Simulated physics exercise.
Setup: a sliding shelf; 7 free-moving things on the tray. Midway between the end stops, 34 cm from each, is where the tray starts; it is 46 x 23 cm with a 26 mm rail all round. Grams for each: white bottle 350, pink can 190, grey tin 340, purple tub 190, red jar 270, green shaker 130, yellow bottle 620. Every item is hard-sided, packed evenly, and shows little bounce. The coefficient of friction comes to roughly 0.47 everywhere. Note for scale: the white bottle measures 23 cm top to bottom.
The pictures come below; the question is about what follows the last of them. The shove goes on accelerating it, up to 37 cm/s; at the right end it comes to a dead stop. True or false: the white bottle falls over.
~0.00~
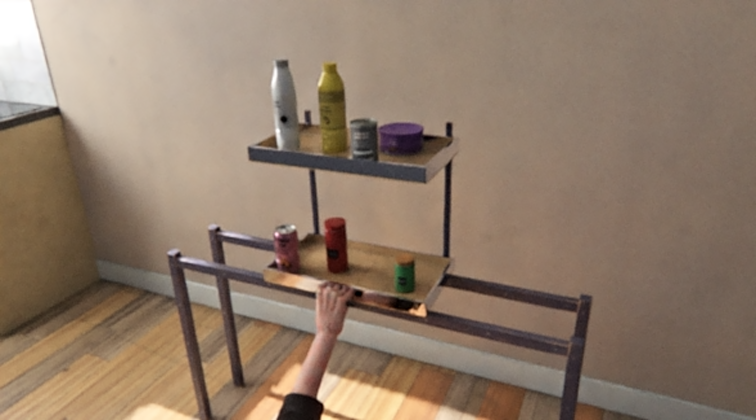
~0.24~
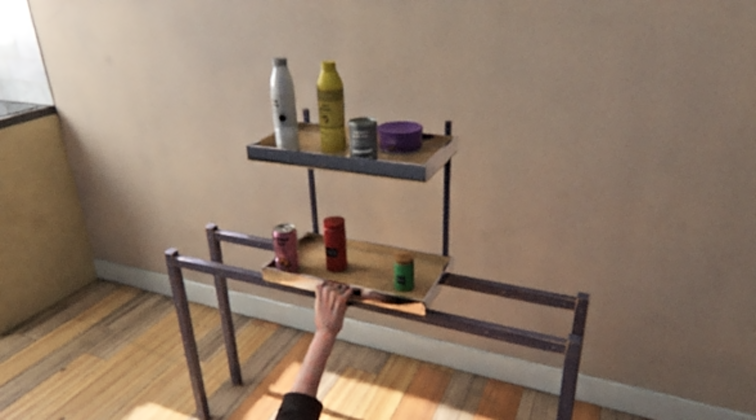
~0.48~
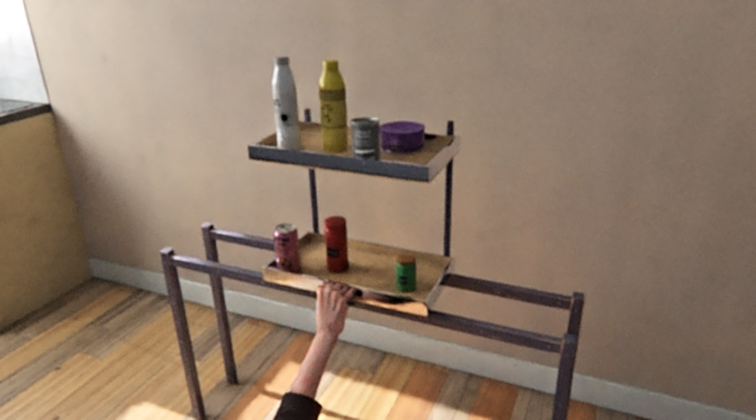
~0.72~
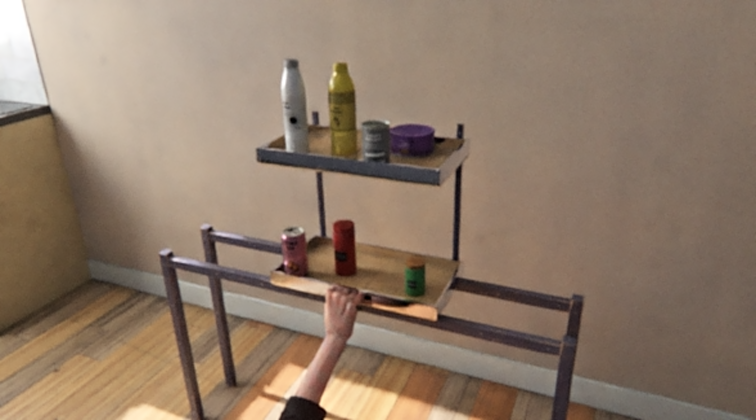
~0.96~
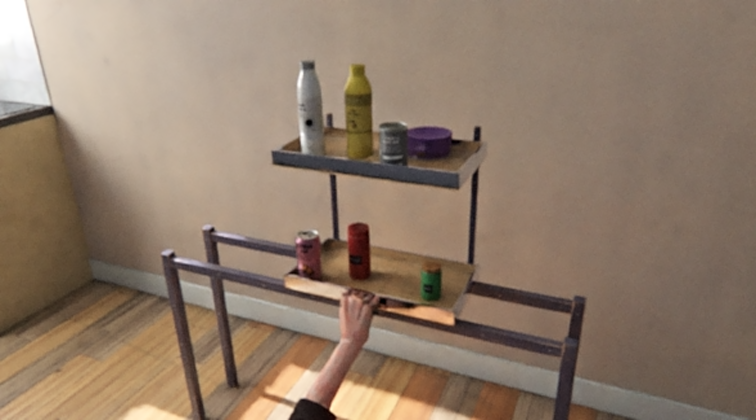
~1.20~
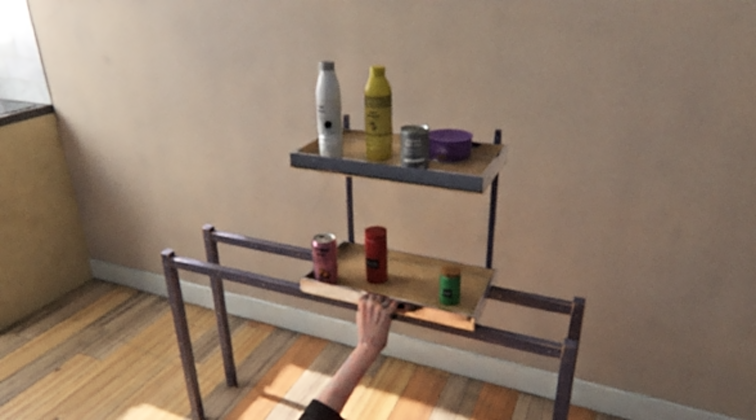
False, the white bottle keeps standing.
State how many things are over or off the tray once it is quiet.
That makes 0.
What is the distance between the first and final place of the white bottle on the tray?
I'd say about 0 cm between start and finish.
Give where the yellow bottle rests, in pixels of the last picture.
Look near (461, 120) and you'll find it.
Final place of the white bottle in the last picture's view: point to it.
You'll find it at about (408, 118).
Around 1.90 s, tray has slid 34 cm right; white bottle at 3° to upright near (411, 118).
Around 2.30 s, tray has slid 34 cm right; white bottle at 3° to upright near (406, 117).
Finally (3.6 s), all 7 still in place (within 5 cm). In the last view, white bottle near (408, 118).
